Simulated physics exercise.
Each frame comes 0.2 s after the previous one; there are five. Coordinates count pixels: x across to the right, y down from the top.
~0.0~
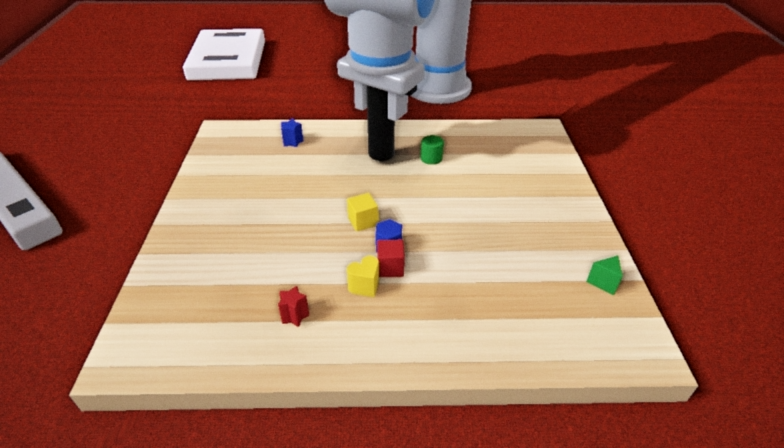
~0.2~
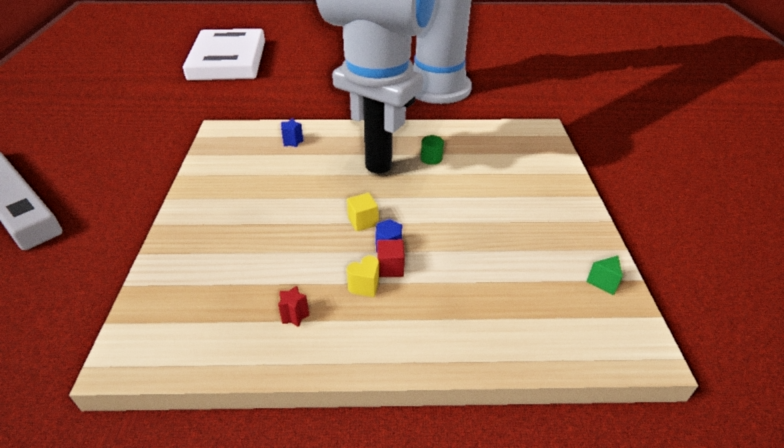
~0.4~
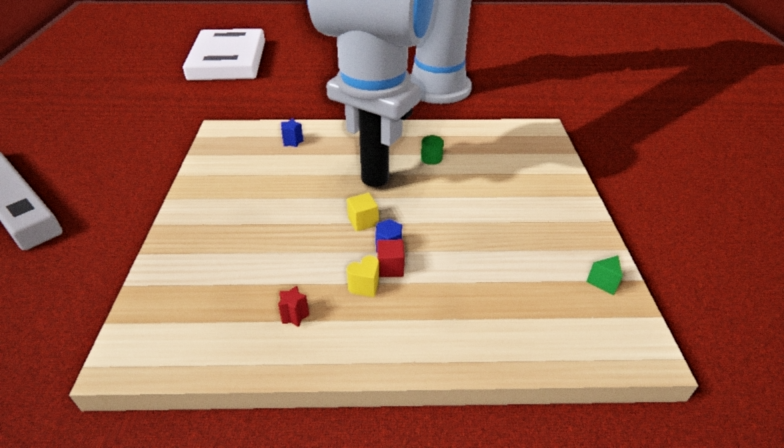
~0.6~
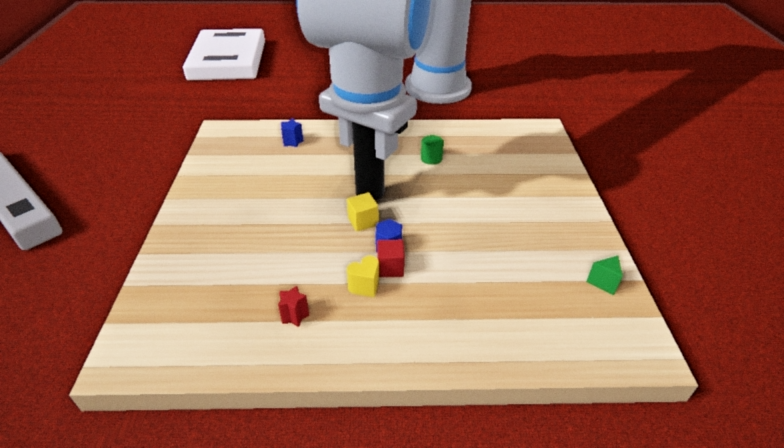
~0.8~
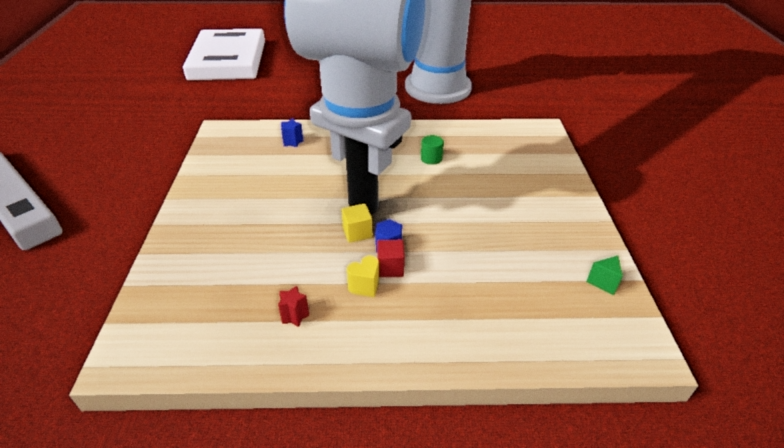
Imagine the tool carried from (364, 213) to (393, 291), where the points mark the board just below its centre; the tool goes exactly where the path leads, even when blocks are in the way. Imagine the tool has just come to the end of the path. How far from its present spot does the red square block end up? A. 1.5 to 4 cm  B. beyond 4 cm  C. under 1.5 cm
I choose B.
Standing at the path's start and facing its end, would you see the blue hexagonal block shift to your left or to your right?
Picture yourself facing from the start of the path to its end: The blue hexagonal block moves off to your left.
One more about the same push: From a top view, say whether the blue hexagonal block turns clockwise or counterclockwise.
From overhead, anticlockwise.
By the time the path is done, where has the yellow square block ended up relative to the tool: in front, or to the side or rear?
The block gets away.
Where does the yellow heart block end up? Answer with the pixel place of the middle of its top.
It is going to be at (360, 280).
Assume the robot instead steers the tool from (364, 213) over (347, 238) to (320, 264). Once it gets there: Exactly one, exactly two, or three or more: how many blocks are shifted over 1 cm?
That's one.
On the path given first. One third of the way, tool (372, 231); yellow square block (350, 231), turned 75° clockwise; blue hexagonal block (393, 231), turned 10° anticlockwise; red square block (392, 250).
Two thirds of the way, tool (382, 257); yellow square block (347, 236), turned 90° clockwise; blue hexagonal block (413, 245), turned 65° anticlockwise; red square block (400, 265), turned 20° clockwise.
At the end, tool (393, 285); yellow square block (347, 236), turned 90° clockwise; yellow heart block (360, 280), turned 65° clockwise; blue hexagonal block (416, 246), turned 80° anticlockwise; red square block (419, 292).
